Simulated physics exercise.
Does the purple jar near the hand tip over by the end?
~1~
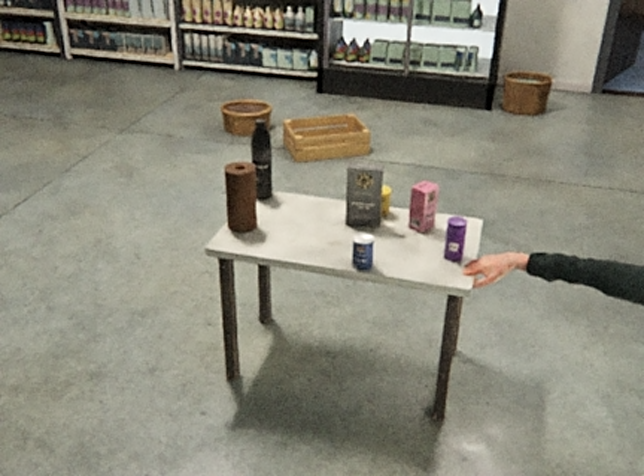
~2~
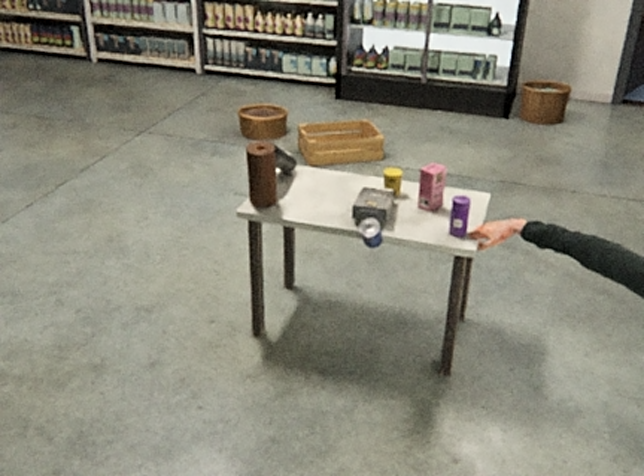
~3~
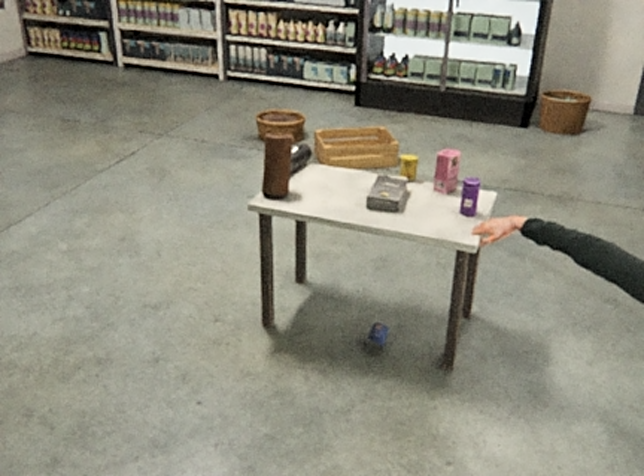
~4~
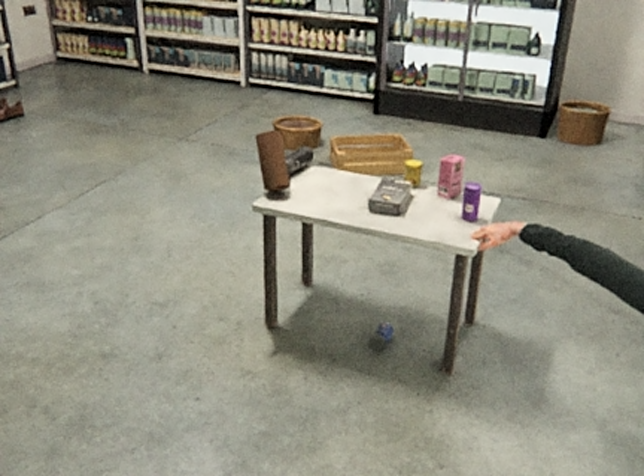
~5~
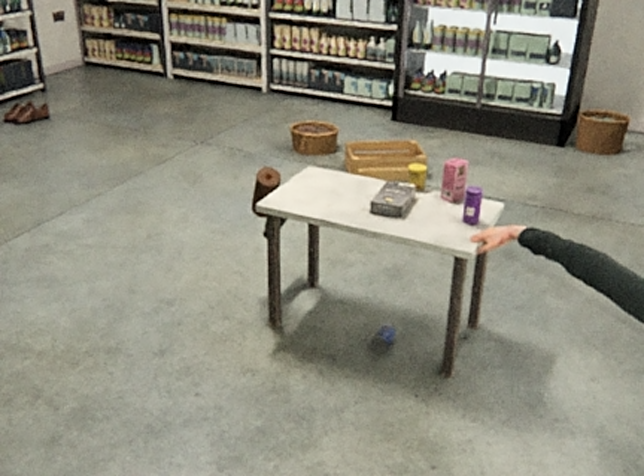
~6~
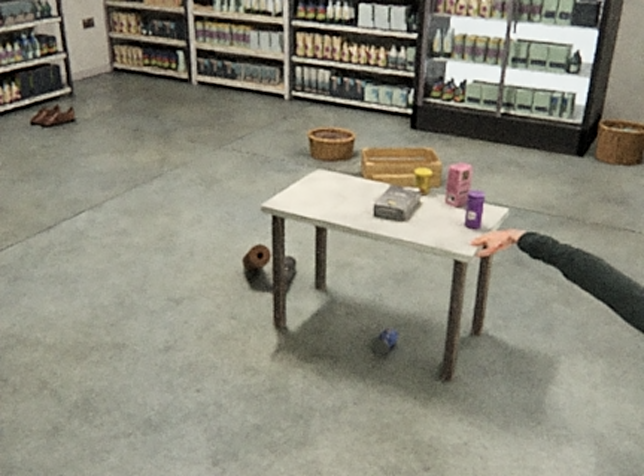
No, the purple jar stays standing on the right side of the table.
